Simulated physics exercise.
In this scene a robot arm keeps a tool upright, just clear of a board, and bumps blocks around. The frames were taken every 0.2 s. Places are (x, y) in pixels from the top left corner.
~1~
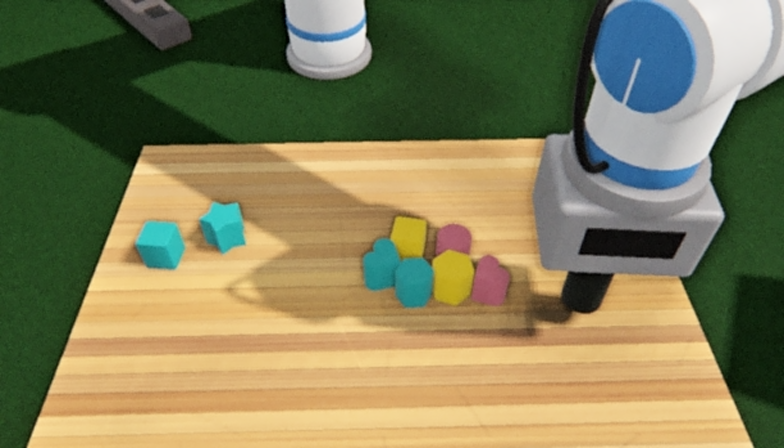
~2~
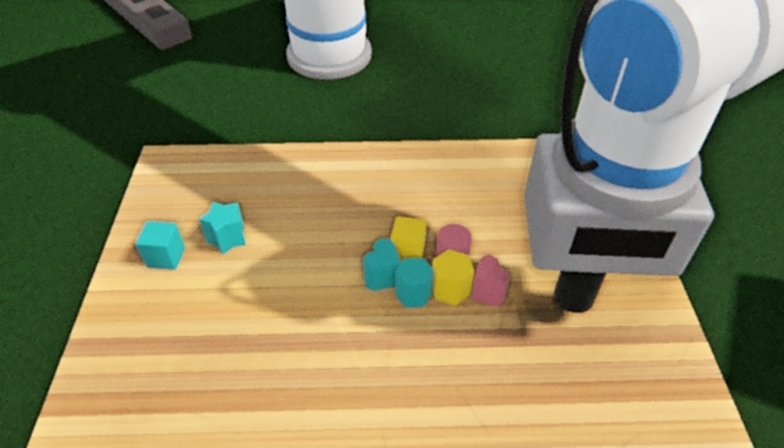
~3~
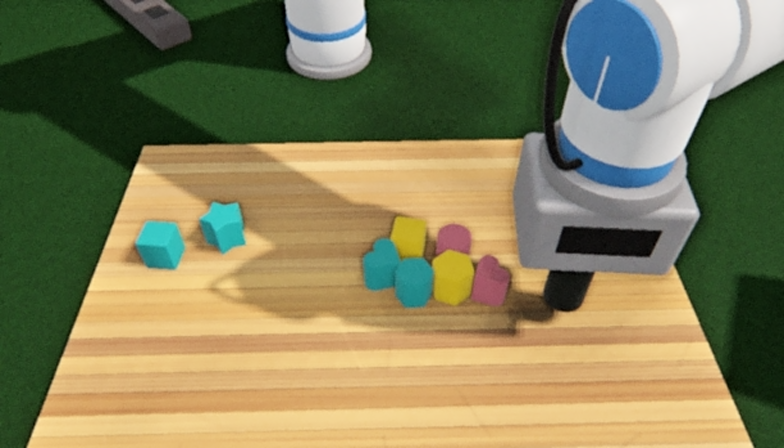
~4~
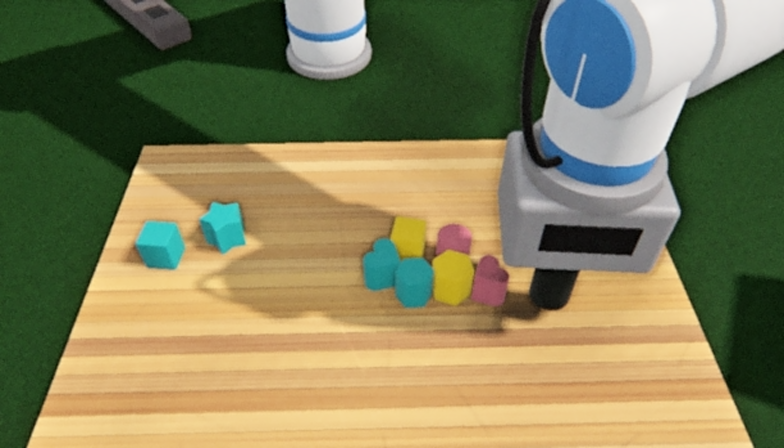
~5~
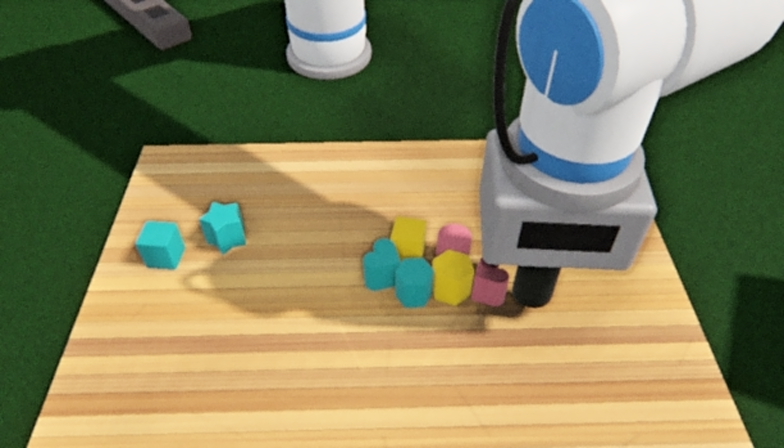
A white and blue robot arm slid its dark tool slowly left across the wooden board, closing in on the pink block at the right of a colourful cluster, while the blocks stayed put.
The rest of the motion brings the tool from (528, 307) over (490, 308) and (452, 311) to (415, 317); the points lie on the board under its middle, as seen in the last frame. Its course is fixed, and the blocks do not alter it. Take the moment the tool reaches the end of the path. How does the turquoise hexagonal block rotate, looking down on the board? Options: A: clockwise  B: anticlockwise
Choice A: Clockwise.
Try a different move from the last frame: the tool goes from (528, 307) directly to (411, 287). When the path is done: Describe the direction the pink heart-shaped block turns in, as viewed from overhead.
Verdict: Clockwise.
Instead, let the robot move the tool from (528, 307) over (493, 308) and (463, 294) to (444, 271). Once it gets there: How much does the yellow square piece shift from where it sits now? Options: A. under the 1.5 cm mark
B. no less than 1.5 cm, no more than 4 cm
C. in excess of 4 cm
B (no less than 1.5 cm, no more than 4 cm)
On the path given first. One third of the way, tool at (492, 293); turquoise heart-shaped block at (378, 253); turquoise hexagonal block at (409, 271); yellow hexagonal block at (438, 253), turned 40° anticlockwise; pink round block at (451, 228); pink heart-shaped block at (473, 260), turned 70° clockwise.
Two thirds of the way, tool at (453, 296); turquoise heart-shaped block at (378, 253); turquoise hexagonal block at (408, 271); yellow hexagonal block at (433, 249), turned 55° anticlockwise; pink round block at (451, 226); pink heart-shaped block at (468, 260).
At the end, tool at (415, 302); turquoise heart-shaped block at (373, 247); turquoise hexagonal block at (394, 268), turned 40° clockwise; yellow hexagonal block at (433, 249), turned 55° anticlockwise; pink round block at (451, 226); pink heart-shaped block at (468, 260), turned 120° clockwise.
